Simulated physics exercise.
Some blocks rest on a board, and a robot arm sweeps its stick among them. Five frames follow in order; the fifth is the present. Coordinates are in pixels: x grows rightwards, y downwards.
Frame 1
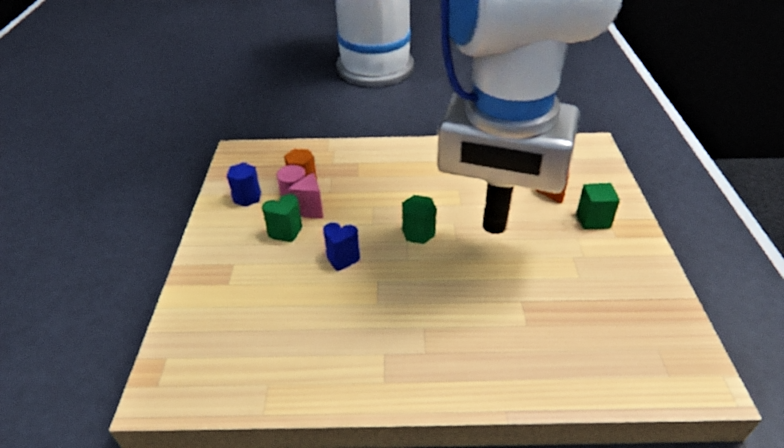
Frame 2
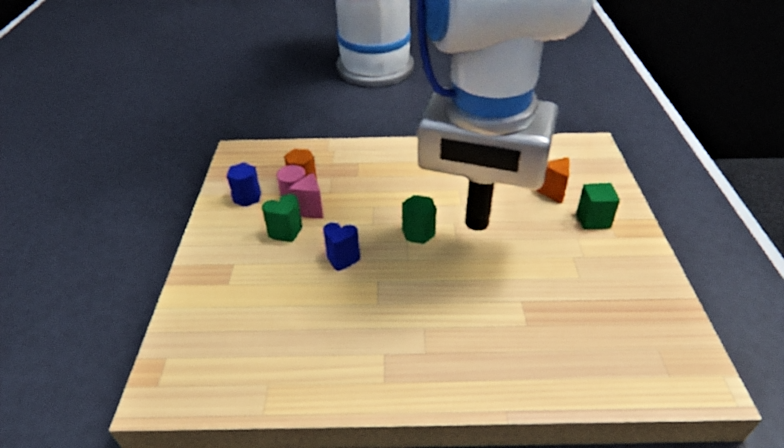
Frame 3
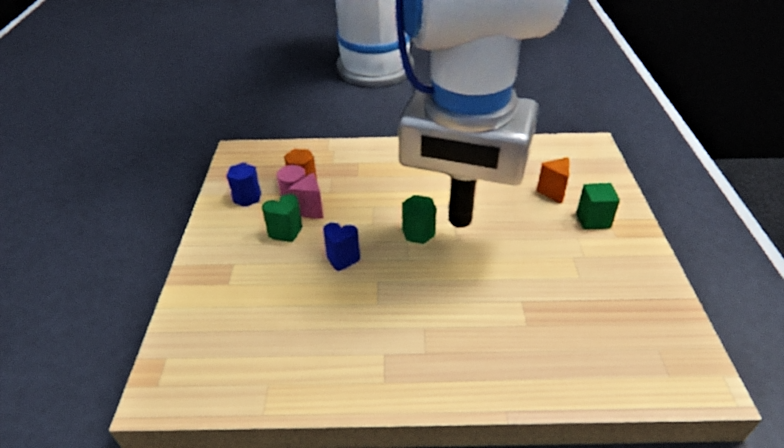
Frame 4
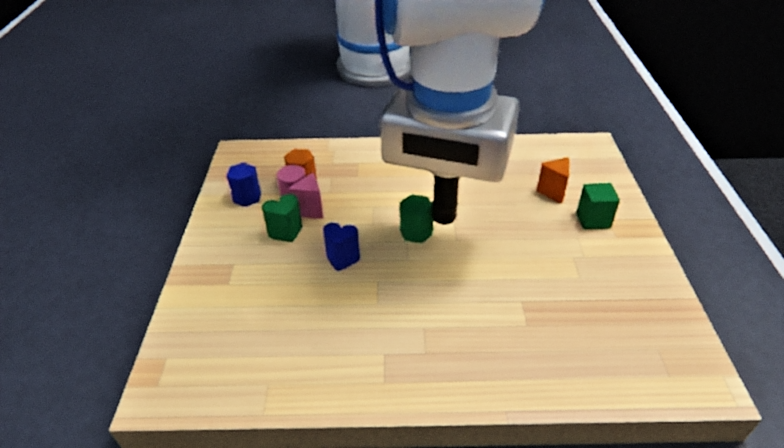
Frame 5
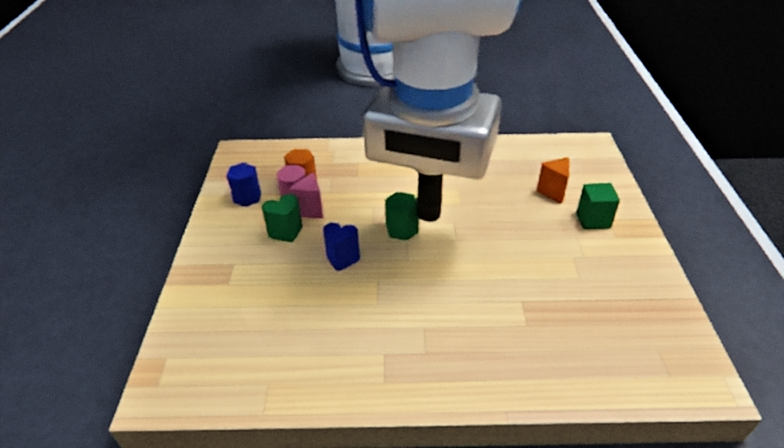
Robot arm sweeping its black stick left across a wooden board, then nudging a green hexagonal block slightly left among colourful blocks.
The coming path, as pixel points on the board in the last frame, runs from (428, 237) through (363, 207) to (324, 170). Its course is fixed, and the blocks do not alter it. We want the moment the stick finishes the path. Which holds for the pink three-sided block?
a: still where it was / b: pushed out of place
The one that fits is a, still where it was.
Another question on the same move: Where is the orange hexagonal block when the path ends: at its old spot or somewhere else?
Put simply, it stays right there.
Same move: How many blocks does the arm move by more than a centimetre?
The answer is one block, counting only moves over 1 cm.
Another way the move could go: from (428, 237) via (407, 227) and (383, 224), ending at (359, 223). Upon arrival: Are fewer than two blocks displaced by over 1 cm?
The answer is yes.
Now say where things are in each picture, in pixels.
Tip of the stick at (494, 227), middles of tops, orange hexagonal block at (299, 156), pink three-sided block at (307, 184), green hexagonal block at (419, 205), in the first picture.
Stick at (477, 224), nothing pushed, in the second picture.
Stick at (460, 221), nothing pushed, in the third picture.
Stick at (444, 218), green hexagonal block at (417, 204), in the fourth picture.
Stick at (429, 215), orange hexagonal block at (299, 156), pink three-sided block at (307, 184), green hexagonal block at (402, 201), in the fifth picture.
The first path, step by step. One third of the way, stick at (382, 196); green hexagonal block at (355, 193), turned 60° anticlockwise.
Two thirds of the way, stick at (344, 174); green hexagonal block at (333, 189), turned 120° anticlockwise.
At the end, stick at (322, 149); orange hexagonal block unmoved; pink three-sided block unmoved; green hexagonal block at (333, 189), turned 120° anticlockwise.
